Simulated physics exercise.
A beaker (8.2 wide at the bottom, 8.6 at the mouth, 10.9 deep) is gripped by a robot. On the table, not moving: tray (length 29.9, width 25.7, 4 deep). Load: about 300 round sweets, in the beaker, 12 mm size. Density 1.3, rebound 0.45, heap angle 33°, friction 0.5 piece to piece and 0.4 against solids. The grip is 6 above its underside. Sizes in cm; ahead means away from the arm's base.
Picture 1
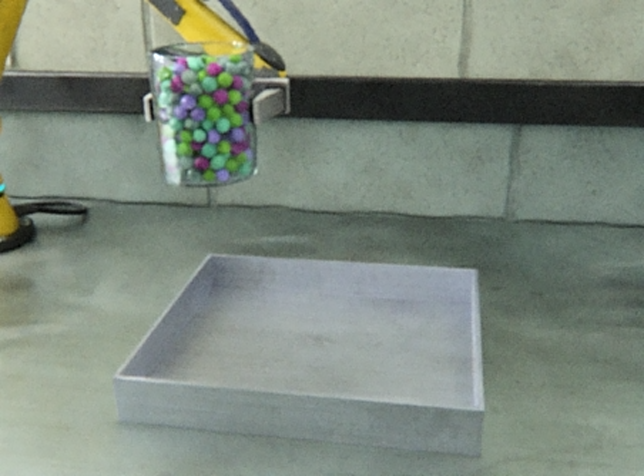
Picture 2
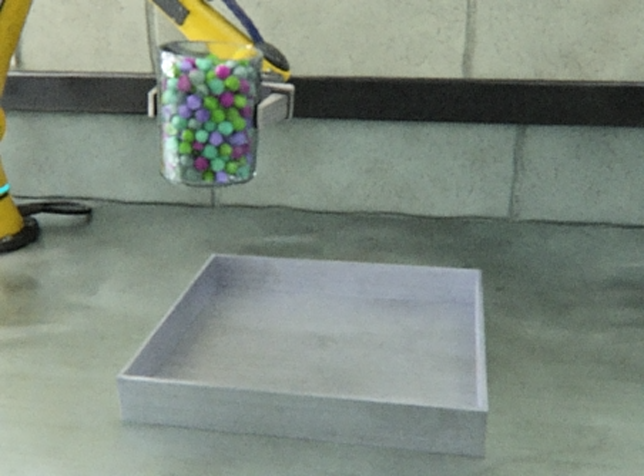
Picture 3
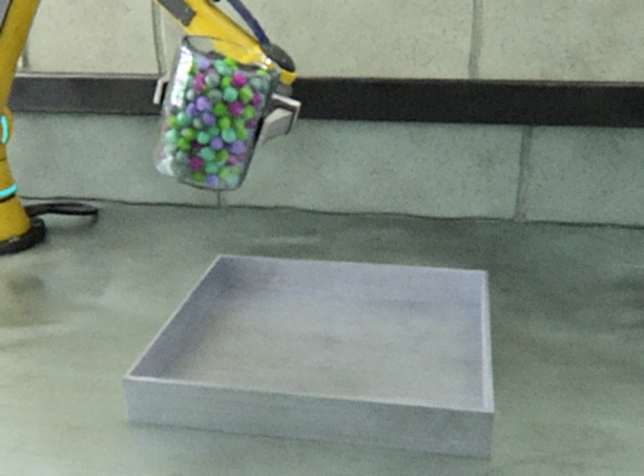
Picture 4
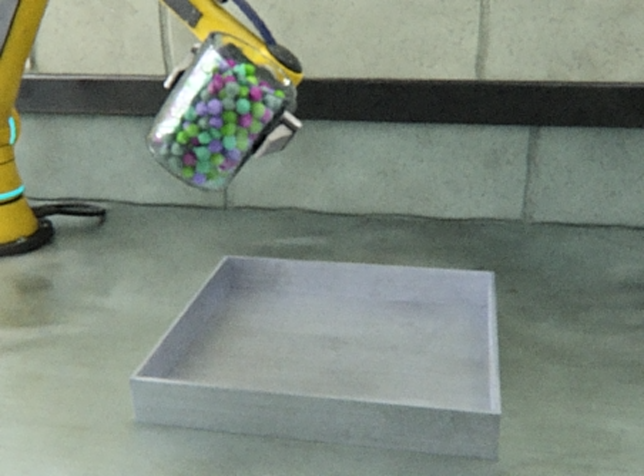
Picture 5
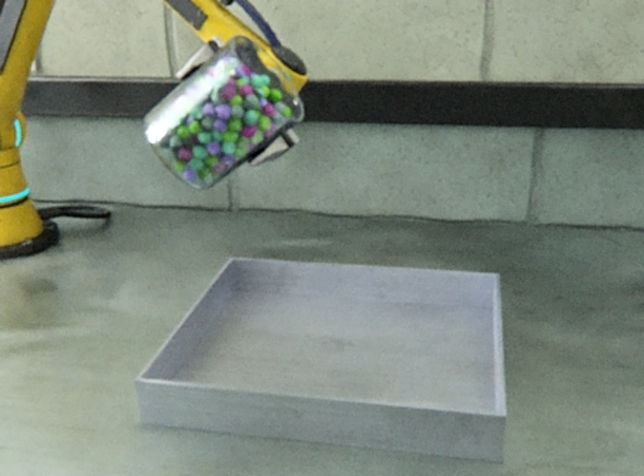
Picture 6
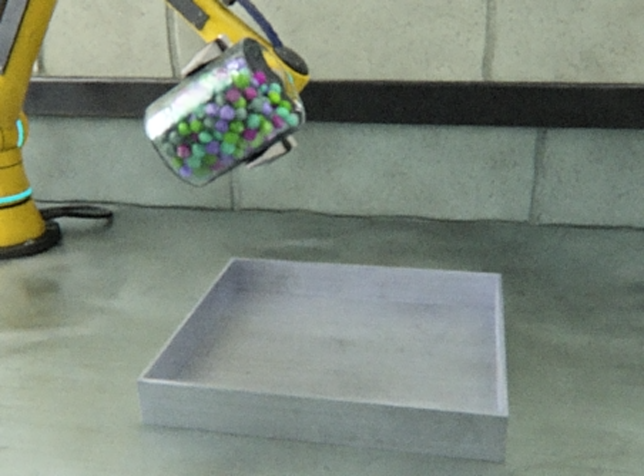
The video shows a yellow robot arm holding a clear beaker of small, round, multicoloured sweets above an empty, shallow gray tray on a table, then steadily tilting the beaker toward the right while the sweets stay inside.
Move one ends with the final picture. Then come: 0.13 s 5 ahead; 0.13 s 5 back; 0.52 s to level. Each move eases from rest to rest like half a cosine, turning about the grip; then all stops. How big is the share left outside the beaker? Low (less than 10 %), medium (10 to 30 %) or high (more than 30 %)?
Answer: Medium; 10 to 30 % of the round sweets finish outside the beaker.
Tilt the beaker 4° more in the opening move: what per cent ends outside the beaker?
Some 20 per cent.
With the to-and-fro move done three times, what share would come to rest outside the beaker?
It would be near 30 per cent.
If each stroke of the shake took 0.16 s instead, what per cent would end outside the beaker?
It would be near 10 per cent.
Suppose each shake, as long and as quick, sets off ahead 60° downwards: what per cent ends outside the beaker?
Some 0 per cent.
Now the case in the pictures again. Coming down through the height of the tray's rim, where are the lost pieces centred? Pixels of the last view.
Near (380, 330).
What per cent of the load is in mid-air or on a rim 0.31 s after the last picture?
Some 15 per cent.
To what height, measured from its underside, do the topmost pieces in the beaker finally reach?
Some 10.5 cm.
Then, 0.31 s later, tilted 57° forward, highest piece 27 above the table; 254 in the beaker, 1 in the tray, 46 in flight or on a rim.
Then, 0.62 s later, tilted 12° forward, highest piece 29 above the table; 251 in the beaker, 49 in the tray, 1 on the table or floor.
Then, 0.98 s later, level, highest piece 29 above the table; 251 in the beaker, 49 in the tray, 1 on the table or floor.
Then, 2.03 s later, level, highest piece 29 above the table; 251 in the beaker, 49 in the tray, 1 on the table or floor.
At rest, 251 in the beaker, 49 in the tray, 1 on the table or floor. That is 17 % outside the beaker.
